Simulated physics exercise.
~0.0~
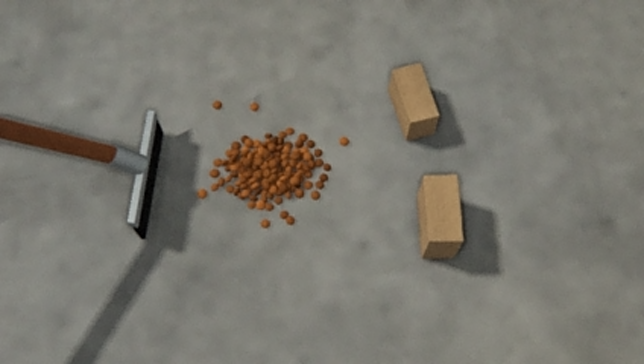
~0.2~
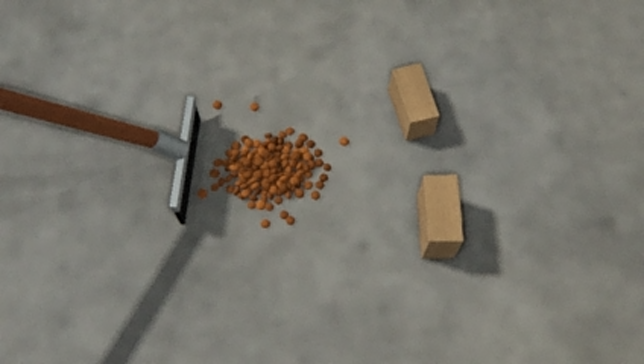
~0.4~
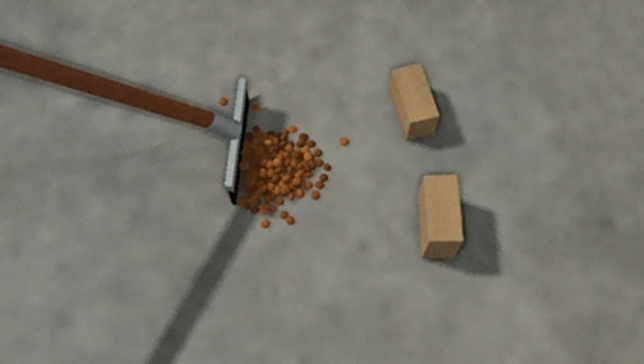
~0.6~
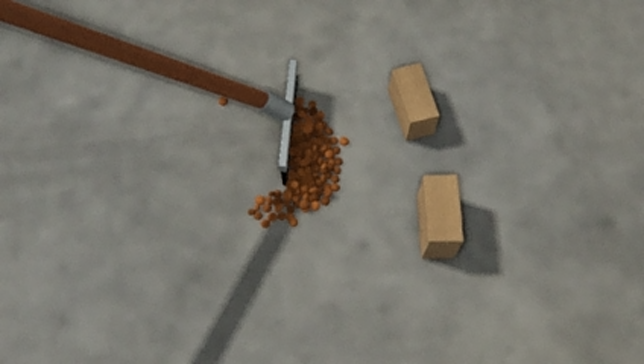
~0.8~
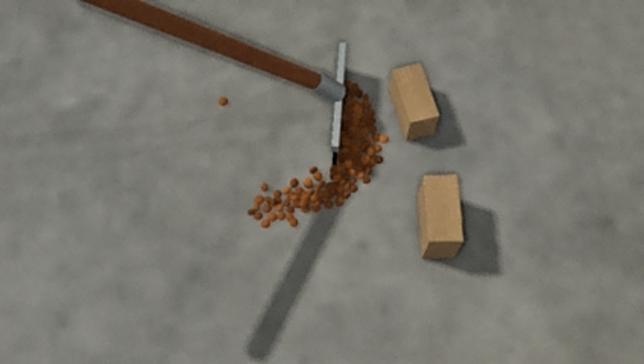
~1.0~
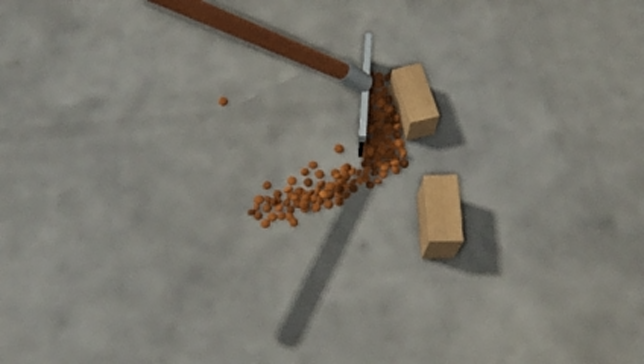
A squeegee with a reddish-brown handle starts at the left of a grey floor, its blade facing a loose heap of small orange-brown kibble, with two tan blocks standing apart on the right. It slides right and slightly upward, meets the heap and pushes the pieces ahead of it. As it continues, many slip past the blade's lower end and trail behind in a slanting band, while one stray piece stays alone at the left. The blade finally comes up close to the upper block, with kibble packed between them and none through the gap.
